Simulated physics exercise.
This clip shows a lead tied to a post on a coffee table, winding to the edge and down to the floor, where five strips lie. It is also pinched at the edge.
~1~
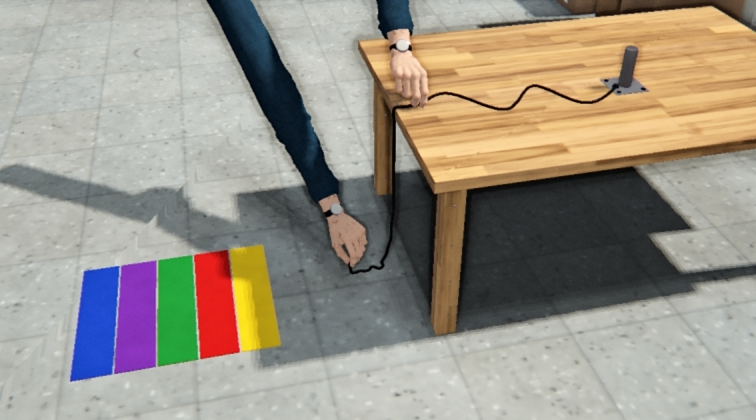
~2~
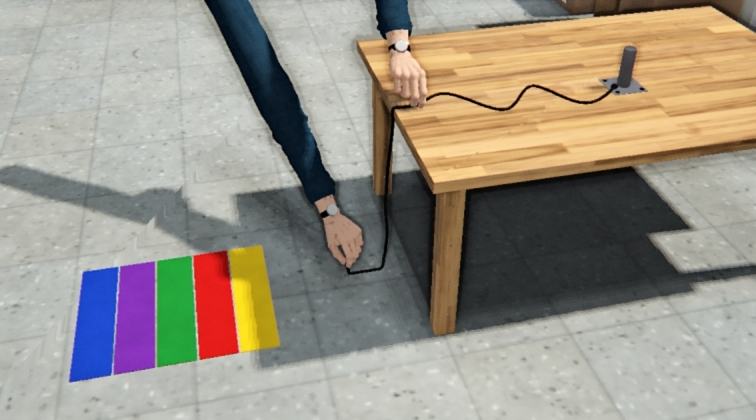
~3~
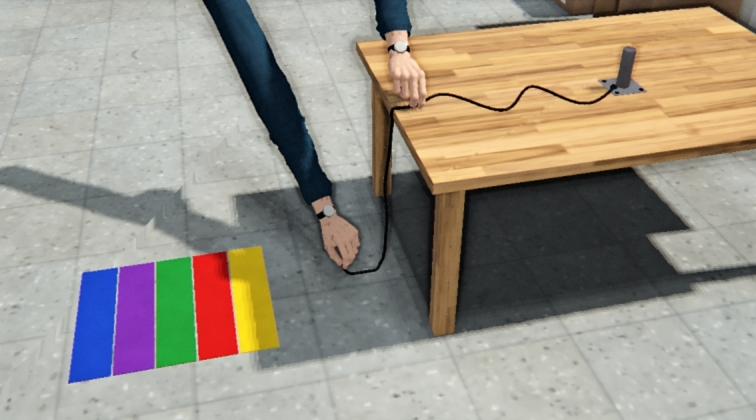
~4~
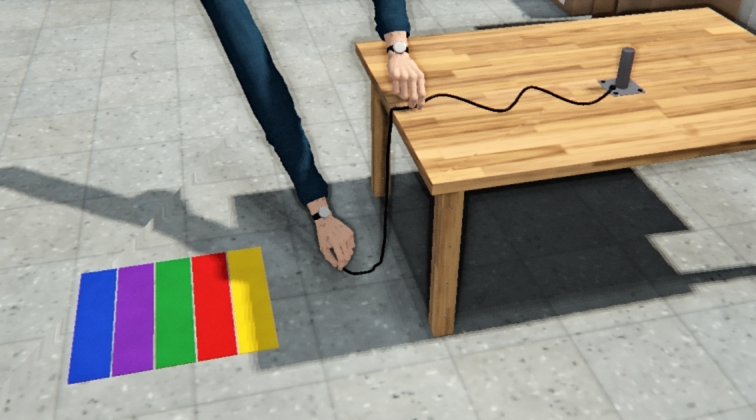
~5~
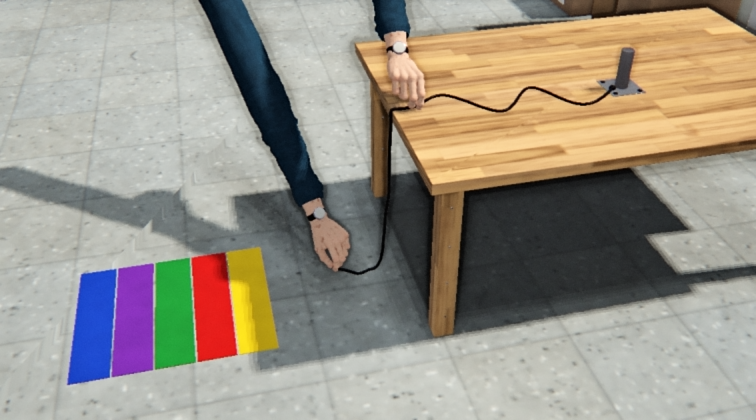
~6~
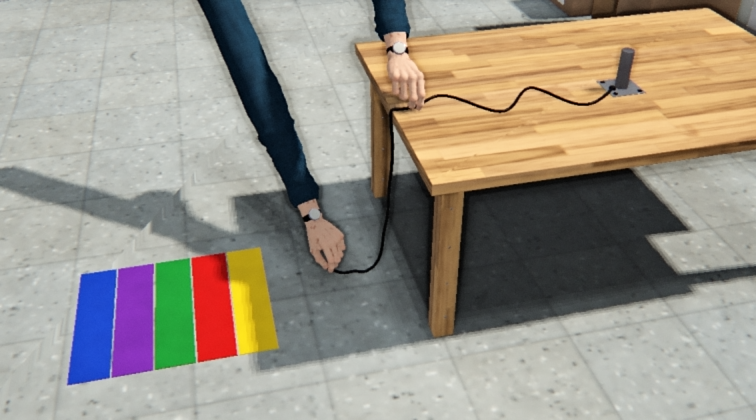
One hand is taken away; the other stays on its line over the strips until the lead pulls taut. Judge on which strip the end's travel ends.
Its travel ends on the purple strip.
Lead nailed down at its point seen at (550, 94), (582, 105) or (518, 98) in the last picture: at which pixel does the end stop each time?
(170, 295); (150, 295); (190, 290).
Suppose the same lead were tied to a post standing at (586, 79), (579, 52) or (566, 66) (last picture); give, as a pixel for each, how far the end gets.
Somewhere near (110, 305), (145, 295) and (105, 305), in that order.
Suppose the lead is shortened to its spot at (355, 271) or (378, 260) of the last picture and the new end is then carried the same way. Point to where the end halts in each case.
Around (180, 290) for the first cut and around (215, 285) for the second.
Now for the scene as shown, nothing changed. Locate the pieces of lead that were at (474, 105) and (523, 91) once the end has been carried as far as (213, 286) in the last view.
Point 1 - (415, 109); point 2 - (495, 100).
A little later, end near (213, 286); over red.
Next, end near (166, 294); over green.
When it is tight, end near (137, 298); over purple. It halts on the purple strip.
